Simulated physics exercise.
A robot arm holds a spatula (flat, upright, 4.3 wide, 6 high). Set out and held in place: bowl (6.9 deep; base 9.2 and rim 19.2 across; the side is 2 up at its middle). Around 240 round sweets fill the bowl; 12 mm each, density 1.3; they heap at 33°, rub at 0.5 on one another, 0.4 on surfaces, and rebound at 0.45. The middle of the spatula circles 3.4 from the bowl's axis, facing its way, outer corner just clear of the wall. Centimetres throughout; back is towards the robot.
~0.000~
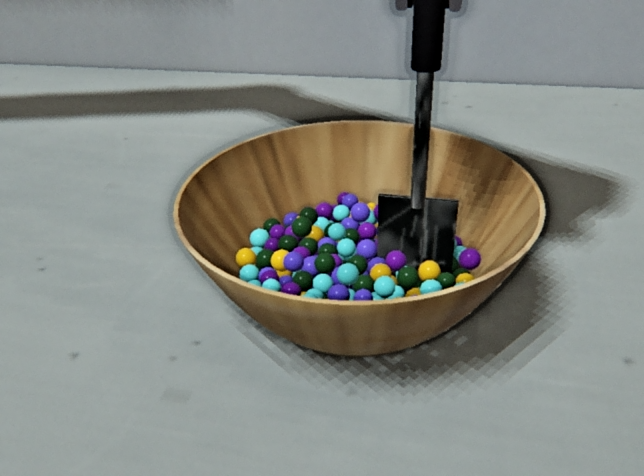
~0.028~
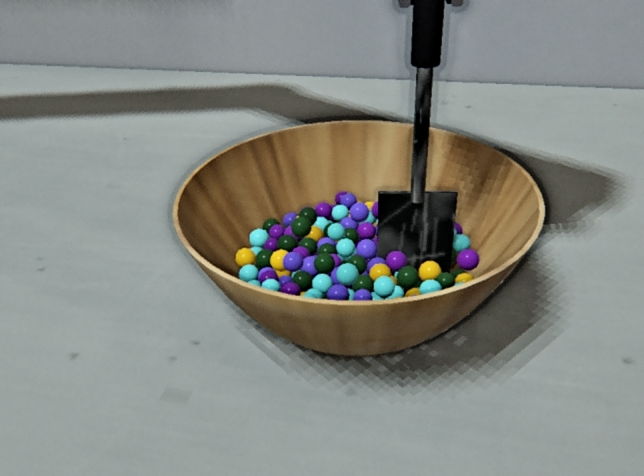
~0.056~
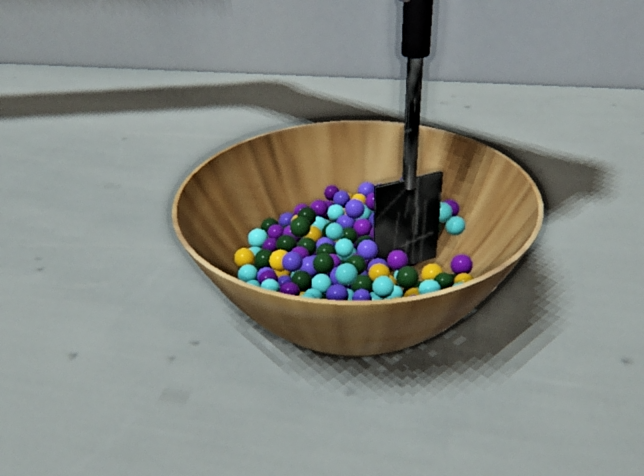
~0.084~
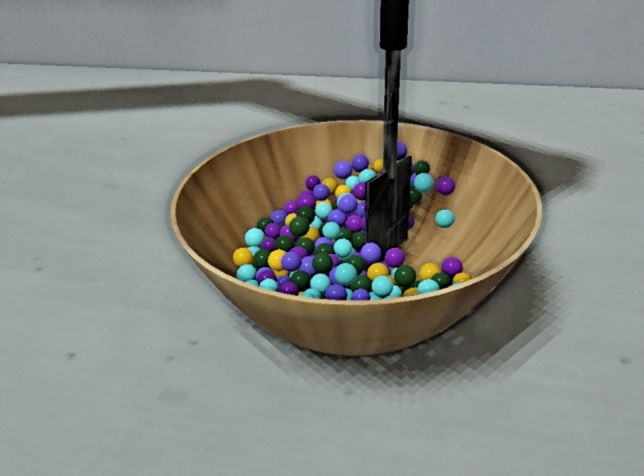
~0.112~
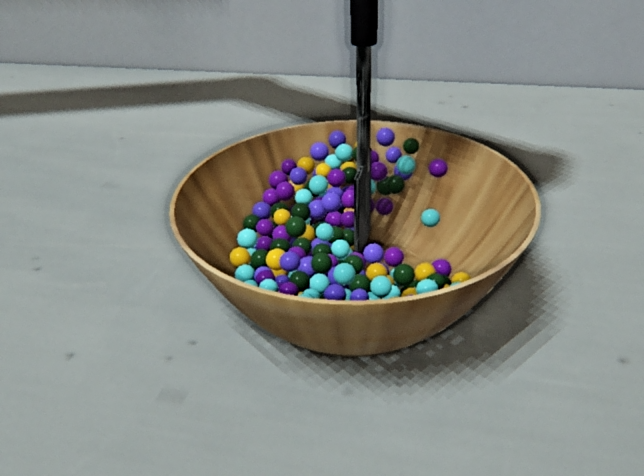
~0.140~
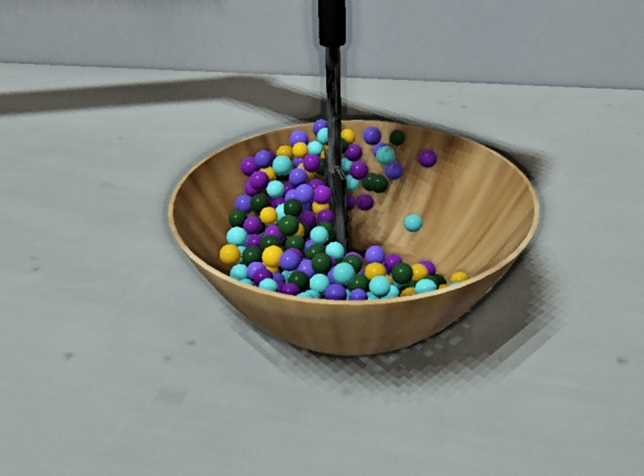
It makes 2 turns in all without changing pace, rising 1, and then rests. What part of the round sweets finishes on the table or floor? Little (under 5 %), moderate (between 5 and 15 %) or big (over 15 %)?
Answer: Moderate; between 5 and 15 % of the round sweets finish on the table or floor.
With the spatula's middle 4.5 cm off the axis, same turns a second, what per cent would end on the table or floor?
Then about 25 per cent.
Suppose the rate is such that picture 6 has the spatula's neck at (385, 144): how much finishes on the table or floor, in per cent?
About 0 per cent.
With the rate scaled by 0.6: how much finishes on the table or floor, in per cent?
Some 0 per cent.
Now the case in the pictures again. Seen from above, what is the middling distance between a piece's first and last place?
Roughly 9 cm.
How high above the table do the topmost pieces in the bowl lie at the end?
Some 5.5 cm.
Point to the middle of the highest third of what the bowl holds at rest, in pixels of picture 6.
Around (396, 246).
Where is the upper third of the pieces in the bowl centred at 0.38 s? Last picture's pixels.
Around (449, 262).
After 0.38 s, 350° round, highest piece 8 above the table; 227 in the bowl, 2 on the table or floor, 11 in flight or on the tool.
After 0.62 s, 224° round, highest piece 8 above the table; 225 in the bowl, 15 on the table or floor.
After 0.94 s, 0° round, highest piece 5 above the table; 223 in the bowl, 17 on the table or floor.
After 1.64 s, 0° round, highest piece 5 above the table; 223 in the bowl, 17 on the table or floor.
At rest, 223 in the bowl, 17 on the table or floor. That is 7 % on the table or floor.
